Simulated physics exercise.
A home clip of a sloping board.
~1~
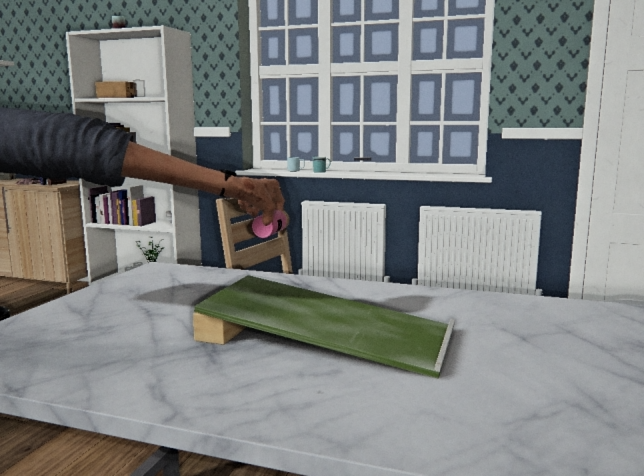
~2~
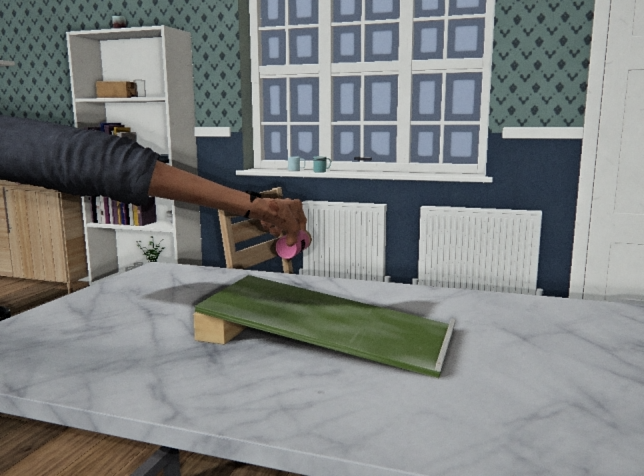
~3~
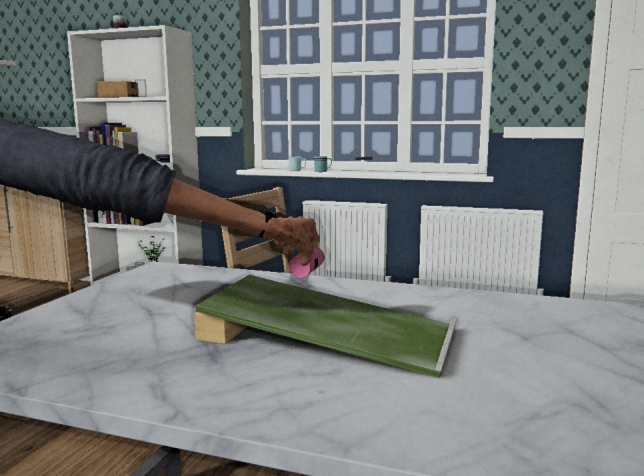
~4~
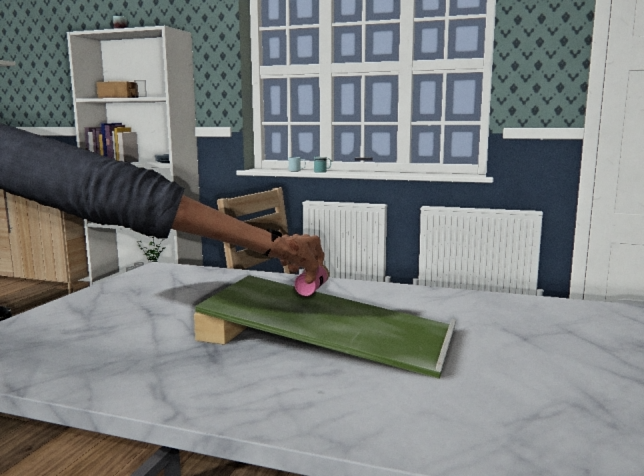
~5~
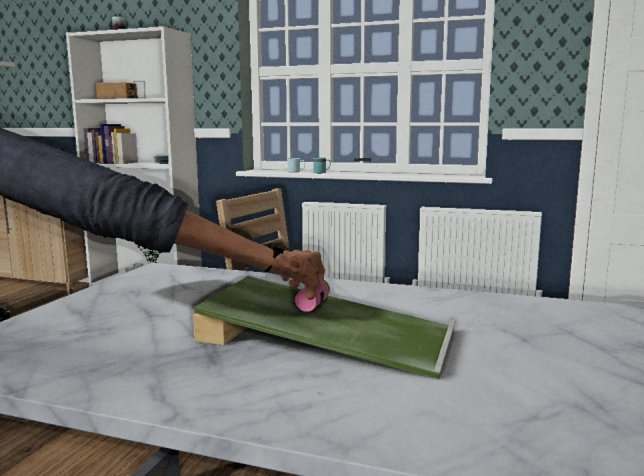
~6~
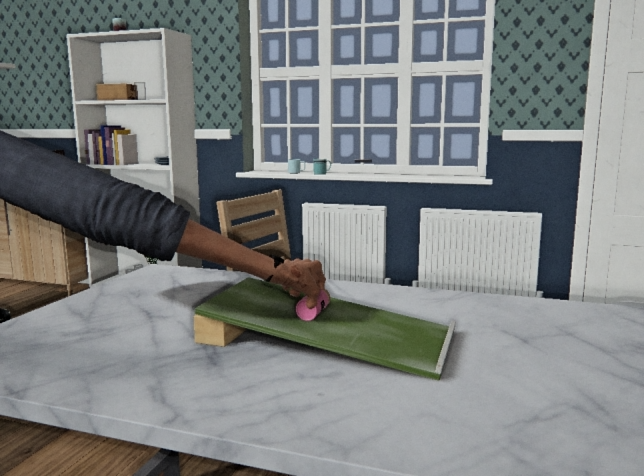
We see a hand carrying a pink shaker to the right and downward over a green sloping board propped on a wooden block, then lowering it onto the board's surface and keeping hold of it there.
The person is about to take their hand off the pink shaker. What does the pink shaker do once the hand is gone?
Outcome: The pink shaker slides or rolls down.
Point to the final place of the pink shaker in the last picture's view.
Near (435, 334).
Then, 0.50 s after the last picture, pink shaker rolled about its own width near (340, 310).
Then, 0.80 s after the last picture, pink shaker rolled well along near (398, 325).
Then, 1.00 s after the last picture, pink shaker rolled well along near (438, 330).
At rest, moved from the start, pink shaker. Seen from the same camera at the end, pink shaker near (435, 334). The pink shaker runs down the board.
